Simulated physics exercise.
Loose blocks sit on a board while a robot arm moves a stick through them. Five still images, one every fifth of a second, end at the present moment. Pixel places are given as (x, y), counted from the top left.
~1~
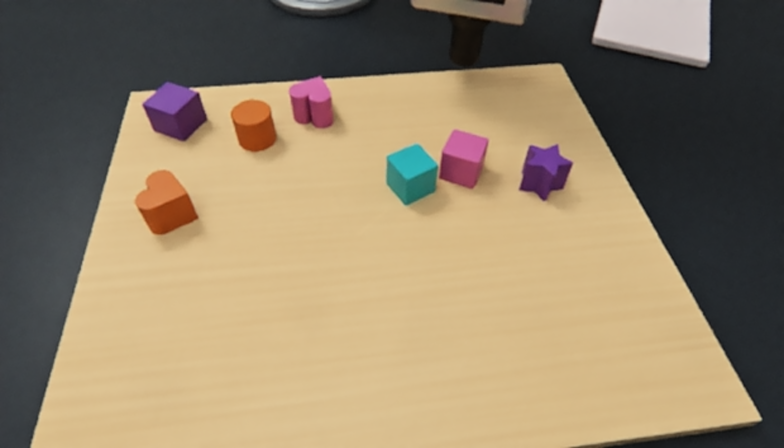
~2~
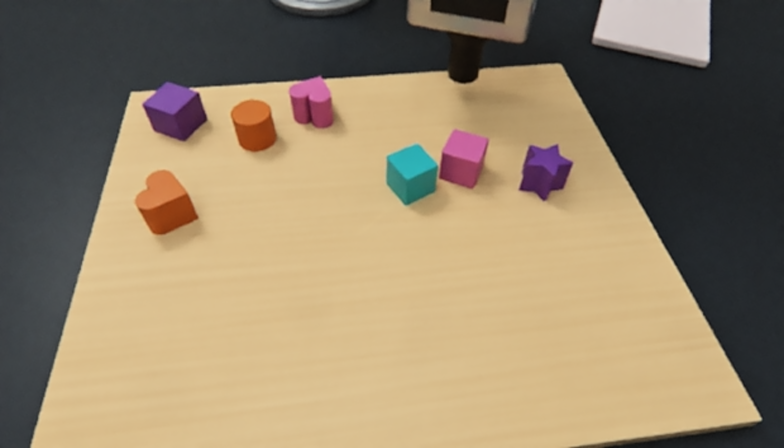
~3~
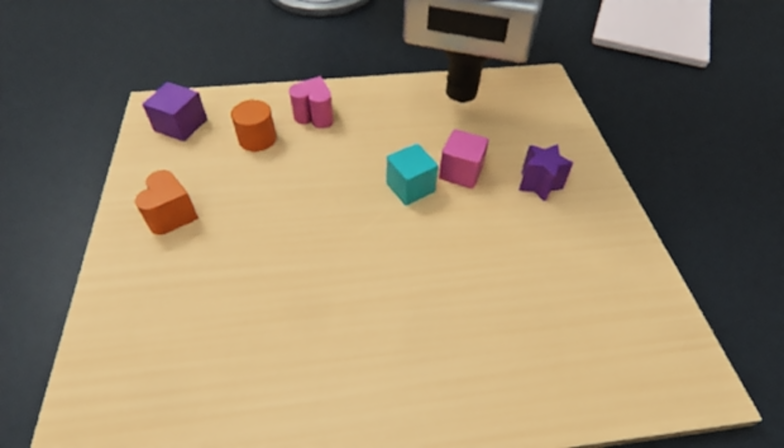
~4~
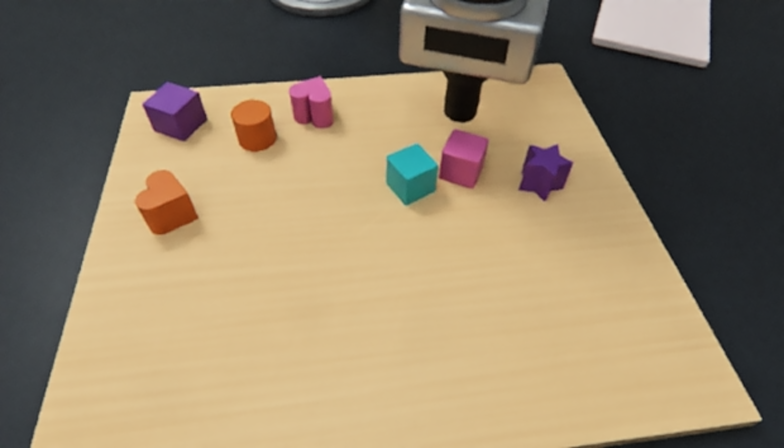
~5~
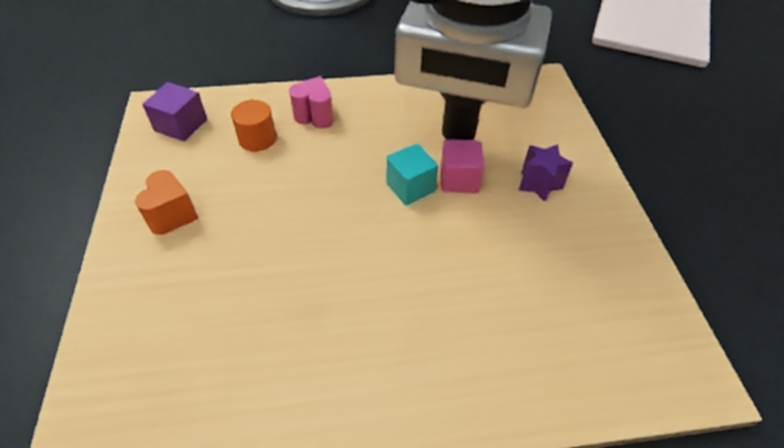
In this clip, a robot arm lowers a dark stick from the top edge of a wooden board toward loose colored blocks, then nudges the pink cube slightly forward beside the turquoise cube while the other blocks stay still.
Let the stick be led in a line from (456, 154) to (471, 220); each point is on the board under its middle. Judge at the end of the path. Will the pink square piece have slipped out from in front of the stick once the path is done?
In short: No.
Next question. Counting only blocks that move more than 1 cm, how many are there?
Blocks that move over 1 cm: One.
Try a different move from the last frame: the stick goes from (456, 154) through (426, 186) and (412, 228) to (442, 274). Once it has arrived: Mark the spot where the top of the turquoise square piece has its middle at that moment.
When the path ends, it will be at (373, 188).
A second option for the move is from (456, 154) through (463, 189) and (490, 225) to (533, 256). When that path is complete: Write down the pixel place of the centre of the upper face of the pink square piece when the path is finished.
When the path ends, it will be at (485, 234).
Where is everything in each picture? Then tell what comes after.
The first frame shows stick's lower end at (464, 59); turquoise square piece at (412, 160); pink square piece at (466, 145).
The second frame shows stick at (463, 76); blocks still.
The third frame shows stick at (462, 94); blocks still.
The fourth frame shows stick at (460, 113); blocks still.
The fifth frame shows stick at (459, 134); turquoise square piece at (412, 160); pink square piece at (464, 153).
The first path, step by step. Halfway along, stick at (466, 165); pink square piece at (470, 187).
At the end, stick at (475, 200); turquoise square piece still; pink square piece at (478, 226).
